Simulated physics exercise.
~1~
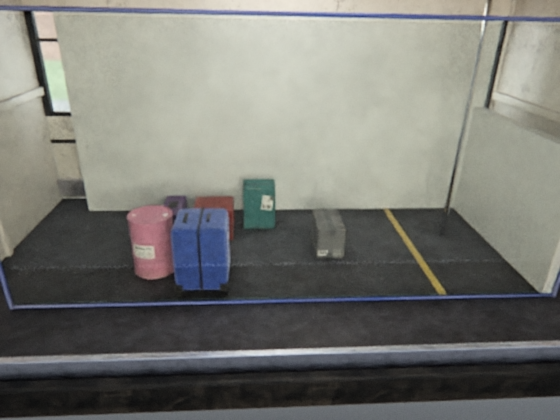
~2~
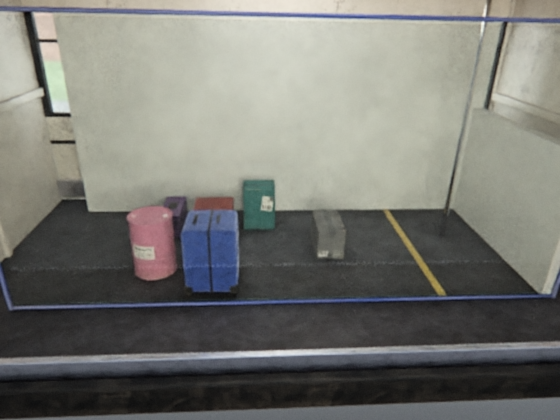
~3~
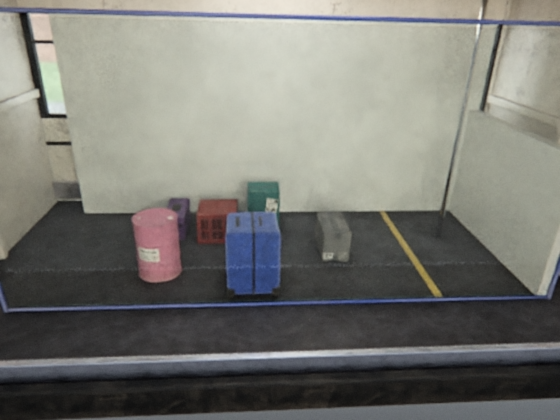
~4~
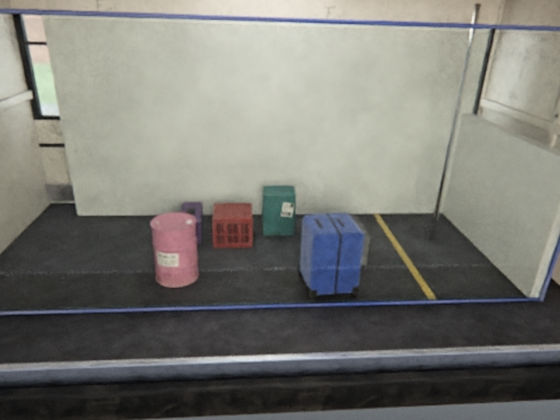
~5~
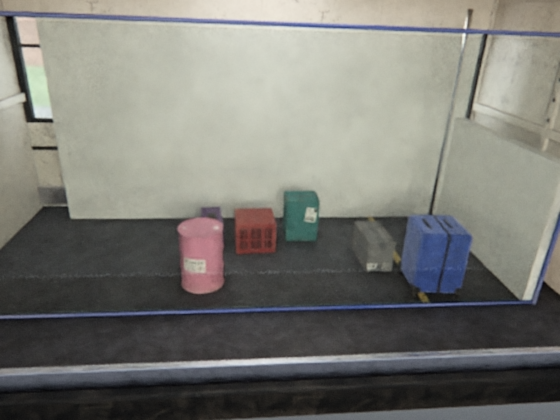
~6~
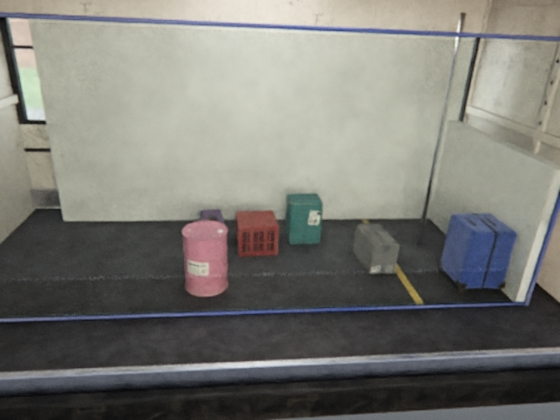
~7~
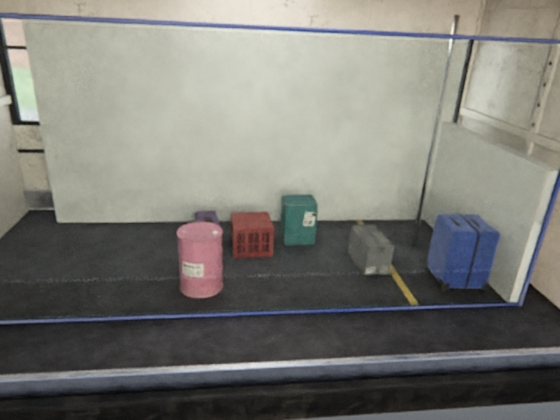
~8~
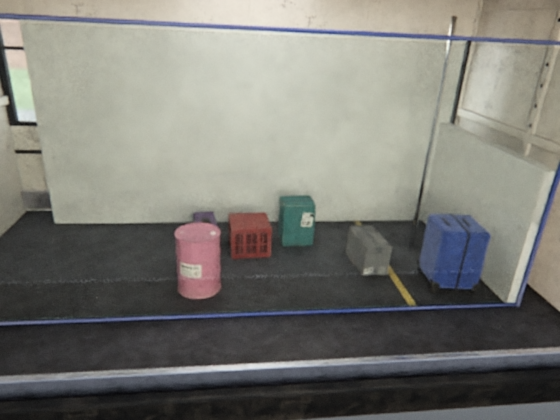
We see a drum, crate and several boxes on a dark floor as a blue wheeled case rolls right, passing the grey carton and crossing the yellow line. It rolls back slightly and ends upright beyond the line, while the other objects remain short of it.
